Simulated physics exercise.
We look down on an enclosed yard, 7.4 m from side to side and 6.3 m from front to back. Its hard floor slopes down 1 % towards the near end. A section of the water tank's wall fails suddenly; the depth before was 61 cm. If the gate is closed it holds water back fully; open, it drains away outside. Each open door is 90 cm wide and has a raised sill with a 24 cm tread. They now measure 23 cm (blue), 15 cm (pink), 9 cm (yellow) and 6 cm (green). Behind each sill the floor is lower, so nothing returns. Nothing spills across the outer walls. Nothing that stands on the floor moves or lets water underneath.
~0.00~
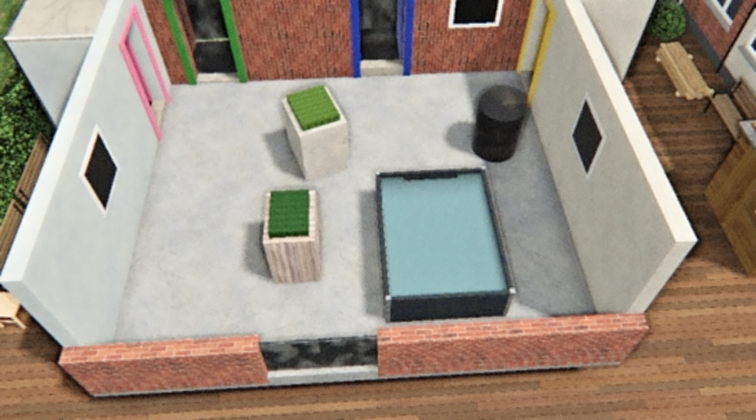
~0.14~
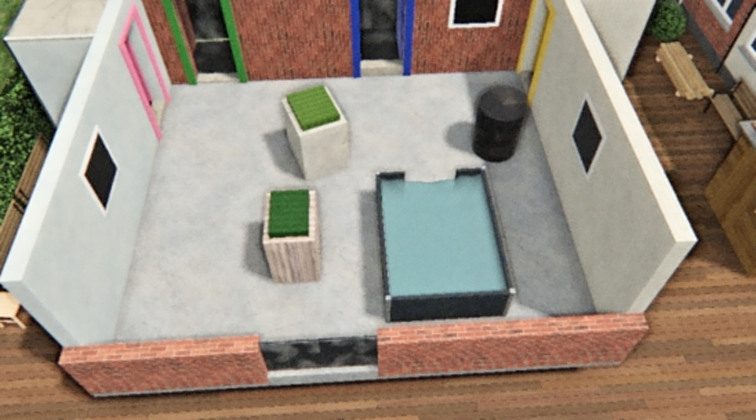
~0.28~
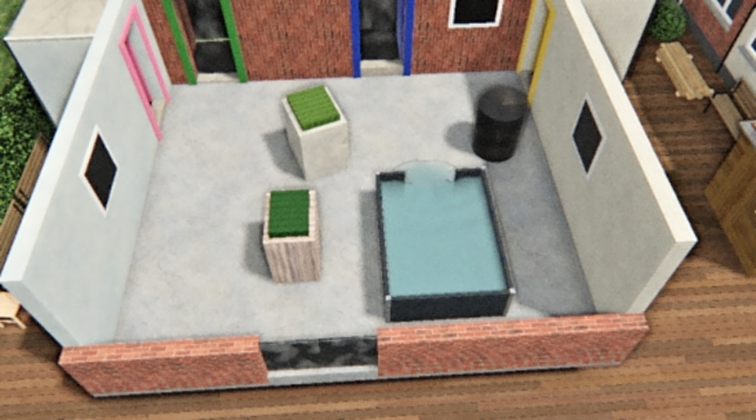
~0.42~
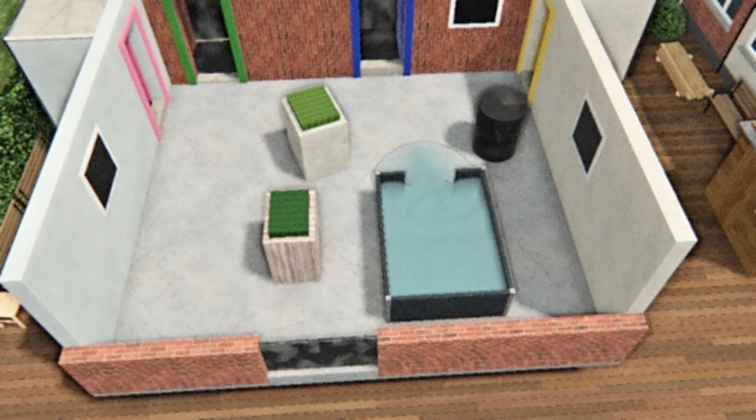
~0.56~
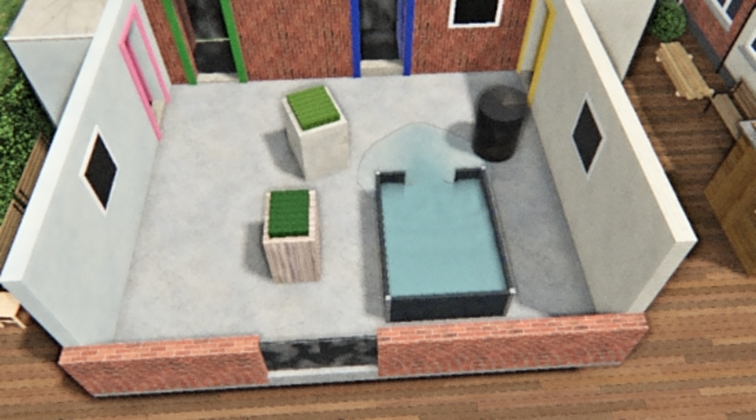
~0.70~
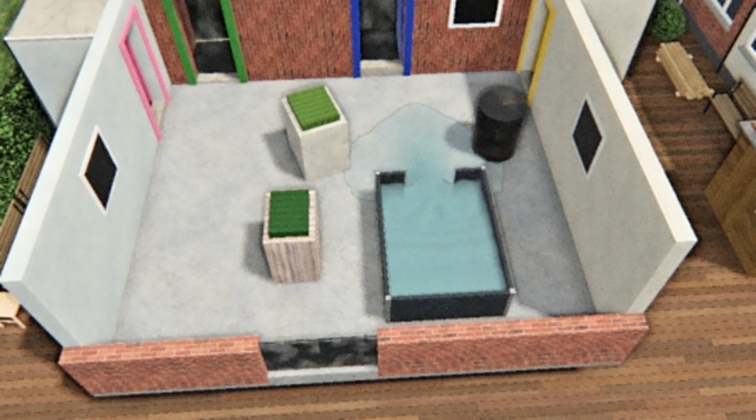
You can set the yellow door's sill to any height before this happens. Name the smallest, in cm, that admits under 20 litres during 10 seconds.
About 18 cm.
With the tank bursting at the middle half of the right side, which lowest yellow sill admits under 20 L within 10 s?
Some 11.0 cm.
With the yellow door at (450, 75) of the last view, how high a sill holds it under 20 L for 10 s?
About 19 cm.
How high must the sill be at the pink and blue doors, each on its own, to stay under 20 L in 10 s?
Roughly 8.5 cm at pink and 16 cm at blue.
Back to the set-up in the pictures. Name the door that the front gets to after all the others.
The pink one.
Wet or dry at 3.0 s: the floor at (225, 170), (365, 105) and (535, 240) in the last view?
In turn: Still dry, flooded, dry.
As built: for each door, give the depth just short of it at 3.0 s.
In cm: Blue 19, pink 0, yellow 17, green 4.
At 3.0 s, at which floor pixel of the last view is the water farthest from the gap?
Around (171, 90).
After 1.4 s water covers 20 % of the floor, deepest (34 cm) near (428, 191); it has not reached the yellow door.
After 3.0 s water covers 35 % of the floor, deepest (24 cm) near (512, 75); 17 cm at the yellow door, 24 litres in over its 9 cm sill.
After 10.0 s water covers 90 % of the floor, deepest (10 cm) near (547, 344); 8 cm at the yellow door, 151 litres in over its 9 cm sill.
At the yellow door as built, the water arrived by 2.0 s and peaked near 18 cm at 3.4 s.
With a sill of 15.5 cm, 37 litres would have come in within the 10 s; with 21 cm, 8 litres. So under 20 litres takes about 18 cm.
